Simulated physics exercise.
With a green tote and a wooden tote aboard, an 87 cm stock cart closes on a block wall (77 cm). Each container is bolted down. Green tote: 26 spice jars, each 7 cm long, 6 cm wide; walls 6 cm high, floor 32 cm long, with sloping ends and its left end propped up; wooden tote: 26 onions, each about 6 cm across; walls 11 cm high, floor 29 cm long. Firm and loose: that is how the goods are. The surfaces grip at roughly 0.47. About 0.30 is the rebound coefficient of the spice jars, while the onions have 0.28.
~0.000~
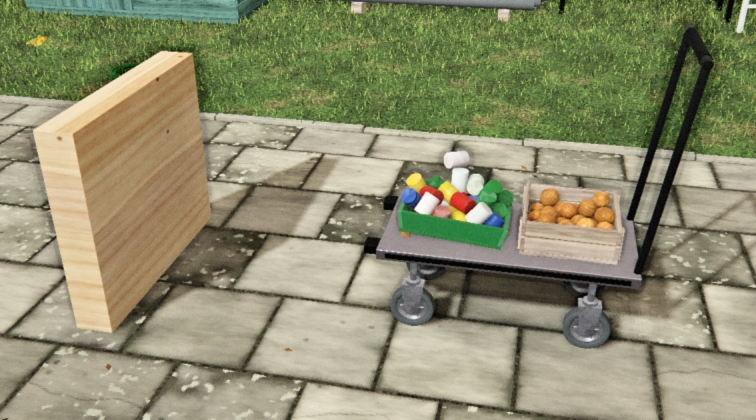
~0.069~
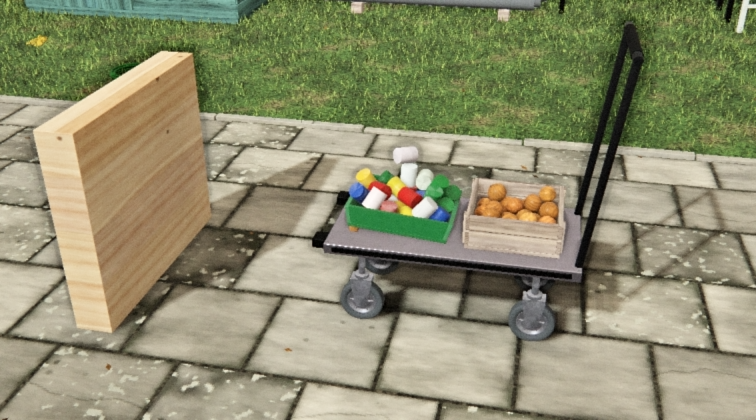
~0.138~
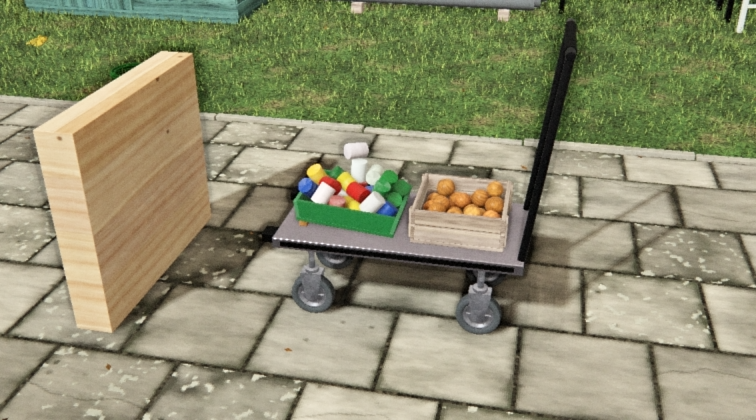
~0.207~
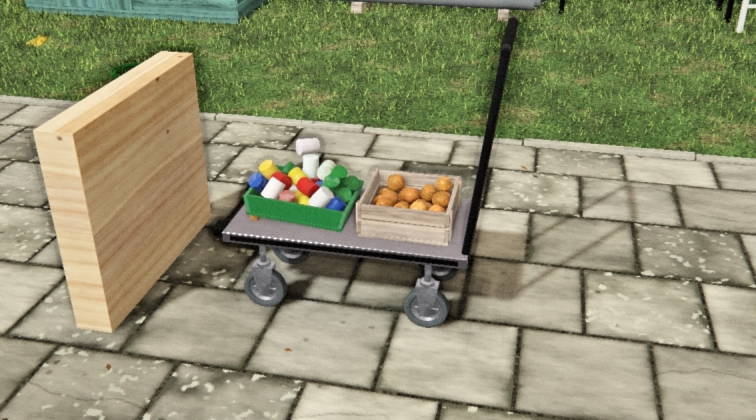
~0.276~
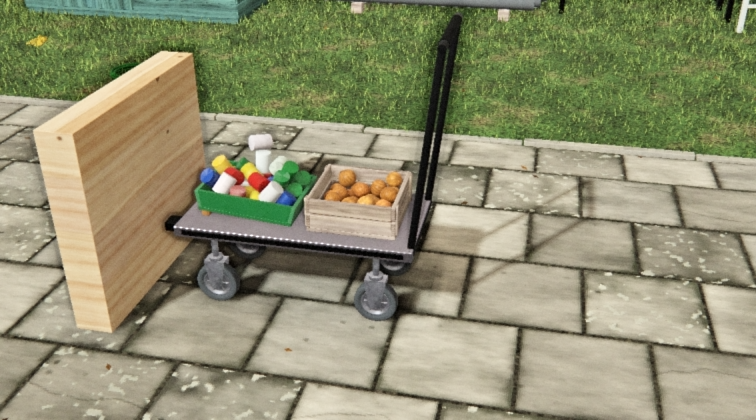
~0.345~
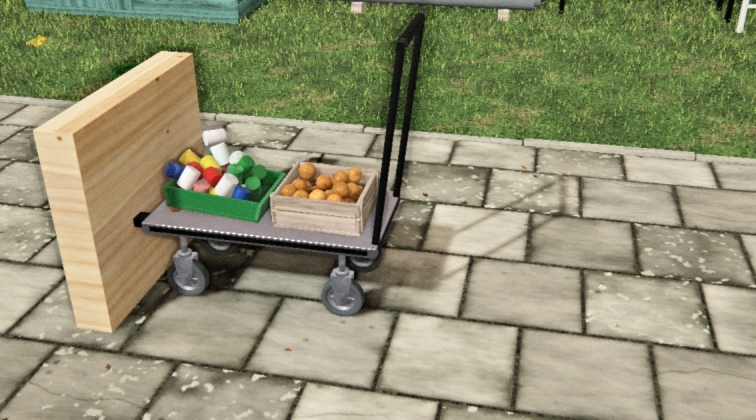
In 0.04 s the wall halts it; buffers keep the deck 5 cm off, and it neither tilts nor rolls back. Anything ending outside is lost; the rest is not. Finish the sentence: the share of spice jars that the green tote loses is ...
... above one in six.
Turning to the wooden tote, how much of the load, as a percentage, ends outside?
Lost from the wooden tote: 10 percent.
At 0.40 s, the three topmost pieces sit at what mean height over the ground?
Height, averaged: Around 54 cm.
After 0.40 s, 2 of 26 out of the green tote and 0 of 26 out of the wooden tote.
After 0.52 s, 10 of 26 out of the green tote and 1 of 26 out of the wooden tote.
After 0.75 s, 13 of 26 out of the green tote and 2 of 26 out of the wooden tote.
When it is over (at 1.26 s), 13 of 26 out of the green tote and 2 of 26 out of the wooden tote. Asked share, 13 of 26, 50 per cent.
